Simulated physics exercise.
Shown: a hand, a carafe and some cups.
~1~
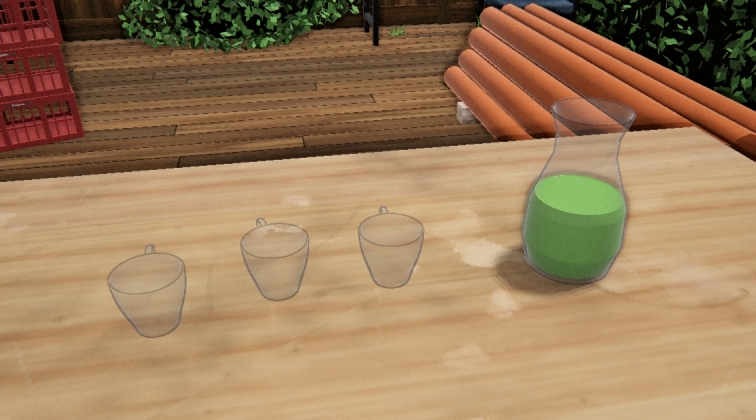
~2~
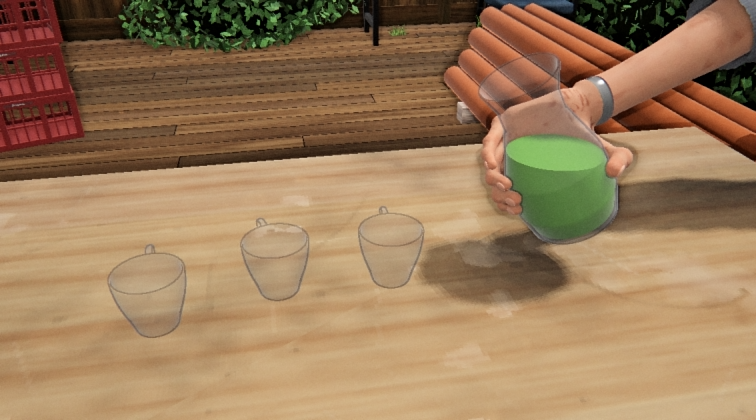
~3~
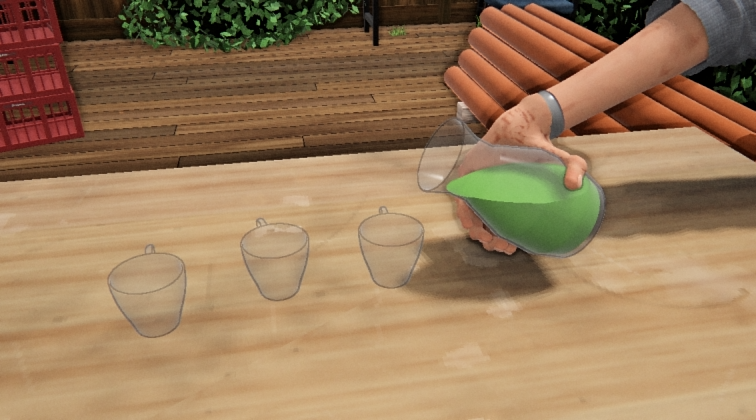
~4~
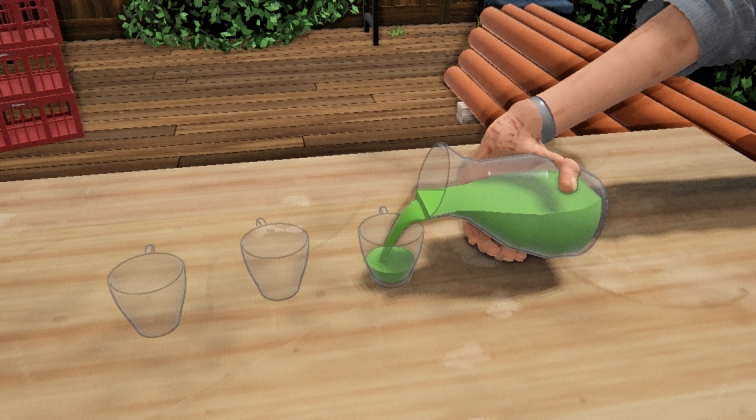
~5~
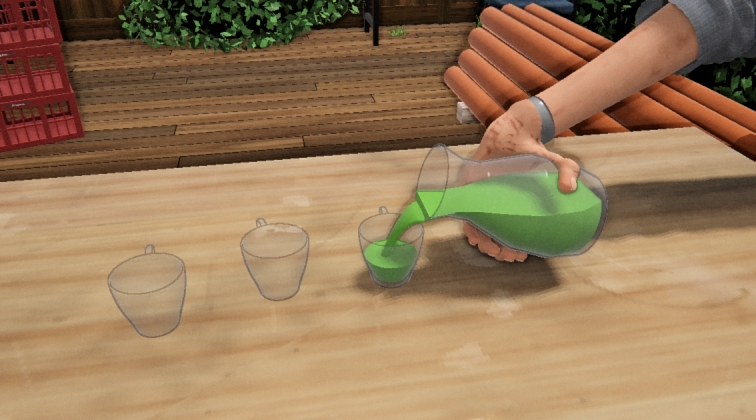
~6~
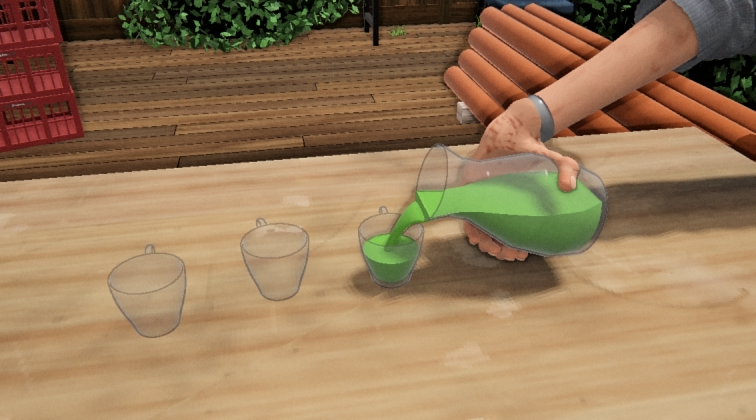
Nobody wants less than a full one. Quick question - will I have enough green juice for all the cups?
It will be sufficient, I'd bet.
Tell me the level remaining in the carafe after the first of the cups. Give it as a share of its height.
My estimate is close to 35 in a hundred.
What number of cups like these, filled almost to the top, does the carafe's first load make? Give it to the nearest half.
It comes to roughly 5.0.
A moment on, the first is about three quarters full.
Further on, the first is done and the carafe has about three quarters of its load.
When it is over, all three are full and about half of the green juice is over.
